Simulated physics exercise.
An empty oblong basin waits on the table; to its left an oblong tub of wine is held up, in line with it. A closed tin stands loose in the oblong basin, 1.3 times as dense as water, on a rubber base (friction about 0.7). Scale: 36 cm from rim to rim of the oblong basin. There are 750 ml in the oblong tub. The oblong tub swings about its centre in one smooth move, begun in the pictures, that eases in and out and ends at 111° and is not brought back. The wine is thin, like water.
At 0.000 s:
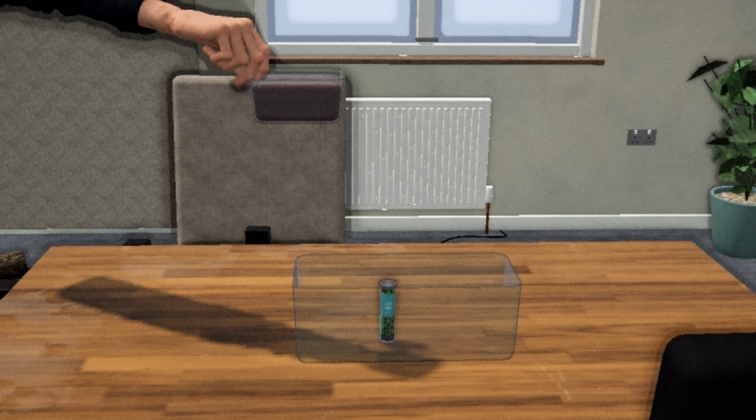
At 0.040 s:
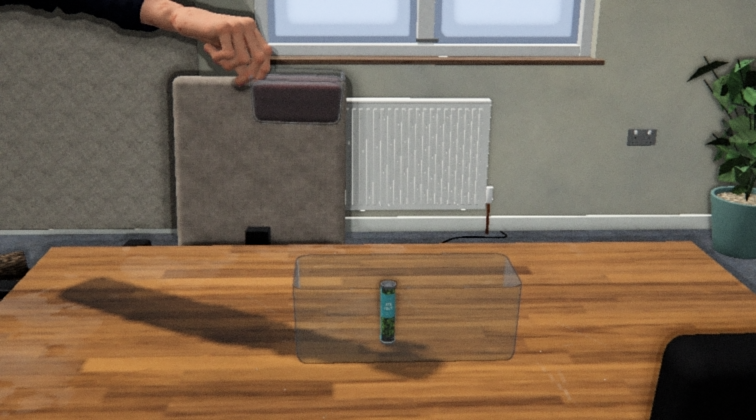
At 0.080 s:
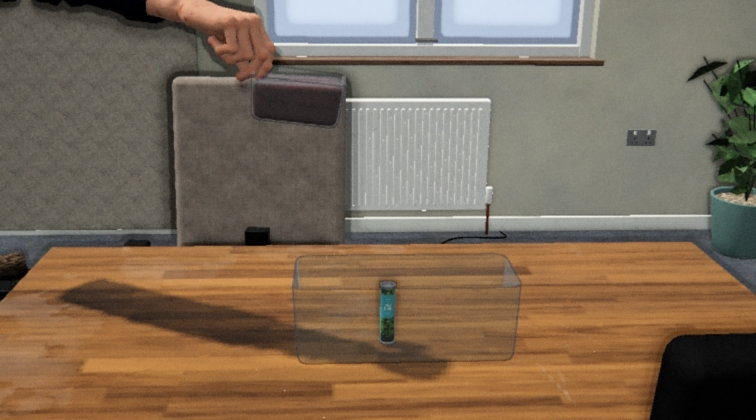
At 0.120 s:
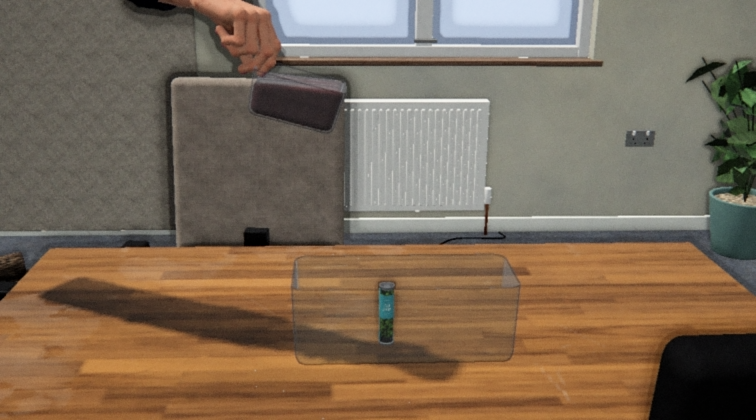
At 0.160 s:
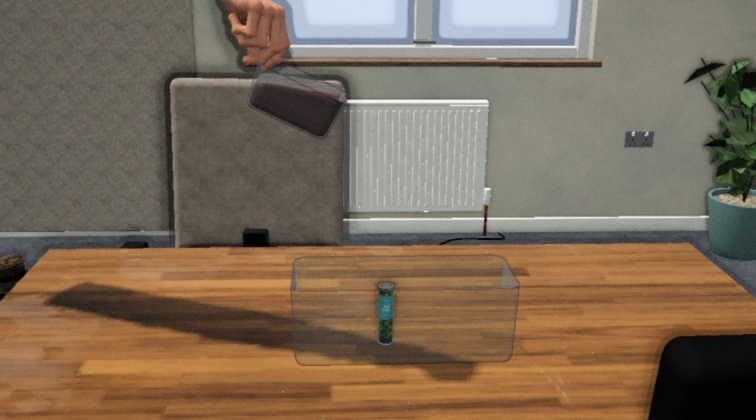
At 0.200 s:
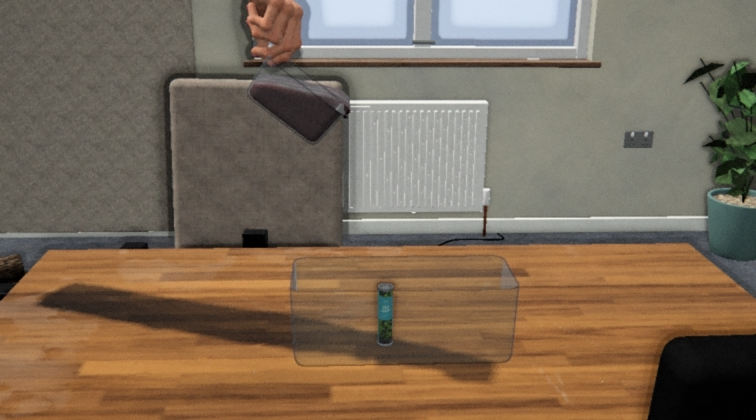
In this clip, a hand holds a dark oblong tub above and to the left of a clear basin containing a small upright teal container on a wooden table, then smoothly tilts the tub clockwise, its right end dipping.
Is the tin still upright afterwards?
It keeps standing.
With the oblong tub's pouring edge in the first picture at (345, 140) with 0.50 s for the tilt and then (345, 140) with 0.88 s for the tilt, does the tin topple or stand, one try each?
First it topples; then it stays up.
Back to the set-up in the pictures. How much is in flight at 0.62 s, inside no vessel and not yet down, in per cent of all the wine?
About 10 per cent.
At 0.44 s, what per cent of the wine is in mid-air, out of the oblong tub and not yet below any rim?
Near 82 in a hundred.
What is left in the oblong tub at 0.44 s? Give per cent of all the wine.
Some 10 per cent.
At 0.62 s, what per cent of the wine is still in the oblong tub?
Some 1 per cent.
After 0.44 s the tilt is 107° and 9 per cent is still to pour; the tin stands where it began.
After 0.62 s the tilt is 111° and 1 per cent is still to pour; the tin stands where it began.
After 0.80 s the tilt is 111° and 0 per cent is still to pour; the tin stands where it began.
After 1.00 s the tilt is 111° and 0 per cent is still to pour; the tin stands where it began.
In the end the tin stands where it began.
